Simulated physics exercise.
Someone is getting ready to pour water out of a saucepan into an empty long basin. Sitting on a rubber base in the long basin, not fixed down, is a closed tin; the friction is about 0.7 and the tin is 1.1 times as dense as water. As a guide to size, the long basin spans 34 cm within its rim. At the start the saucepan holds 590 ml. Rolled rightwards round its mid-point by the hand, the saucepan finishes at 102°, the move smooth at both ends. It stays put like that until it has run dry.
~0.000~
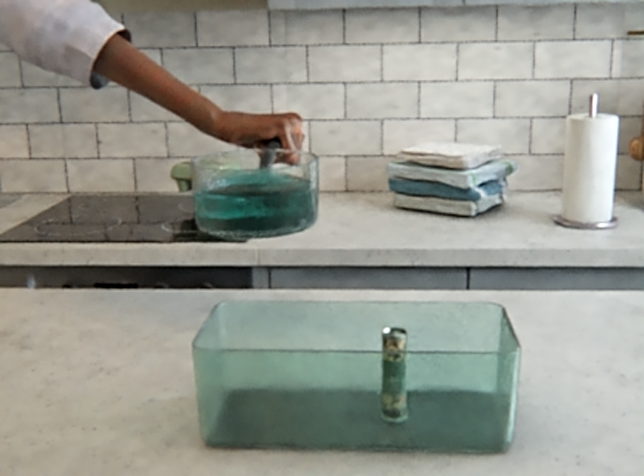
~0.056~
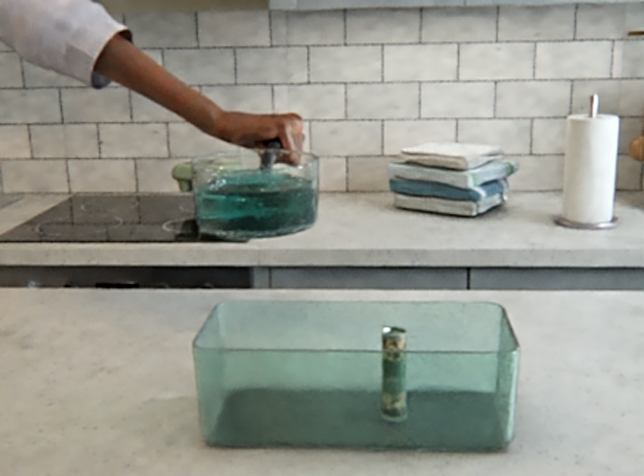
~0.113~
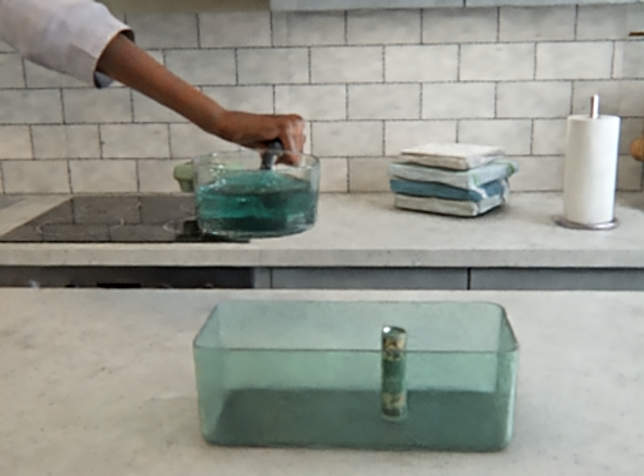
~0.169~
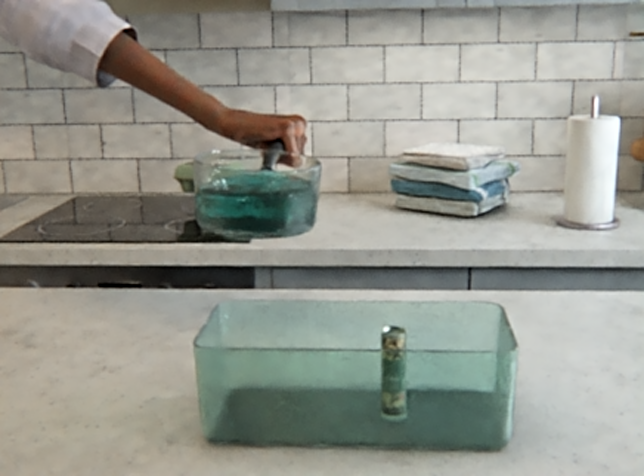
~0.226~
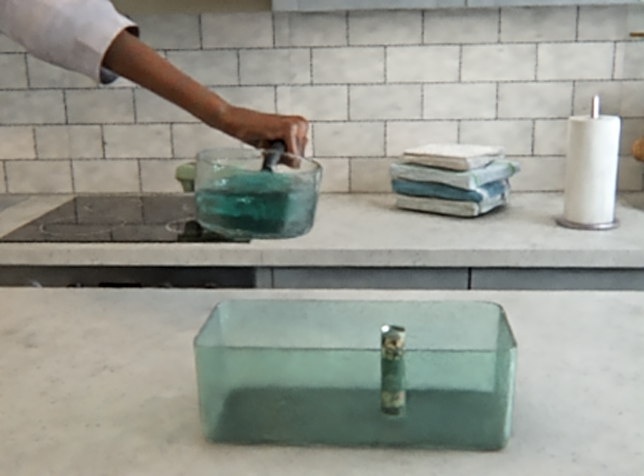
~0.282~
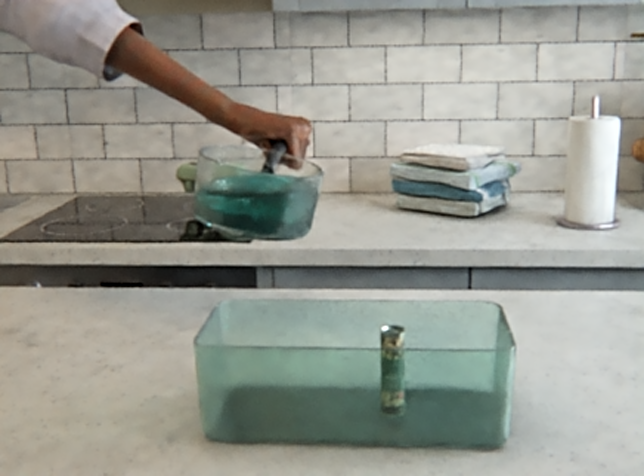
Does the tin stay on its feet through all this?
Yes.
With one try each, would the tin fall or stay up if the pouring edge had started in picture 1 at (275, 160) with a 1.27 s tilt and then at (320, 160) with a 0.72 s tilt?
In the first try it remains standing; in the second it comes down.
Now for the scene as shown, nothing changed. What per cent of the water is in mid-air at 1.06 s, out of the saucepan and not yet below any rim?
Airborne share: Near 14 %.
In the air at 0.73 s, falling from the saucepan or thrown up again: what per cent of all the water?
28 %.
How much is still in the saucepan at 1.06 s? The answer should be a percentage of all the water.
Around 14 in a hundred is still there.
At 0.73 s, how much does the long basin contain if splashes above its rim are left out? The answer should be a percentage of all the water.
5 %, roughly.
After 0.73 s the tilt is 63° and 68 per cent is still to pour; the tin stands where it began.
After 1.06 s the tilt is 95° and 15 per cent is still to pour; the tin stands where it began.
After 1.40 s the tilt is 102° and 1 per cent is still to pour; the tin stands where it began.
After 1.77 s the tilt is 102° and 0 per cent is still to pour; the tin stands where it began.
In the end the tin stands where it began.
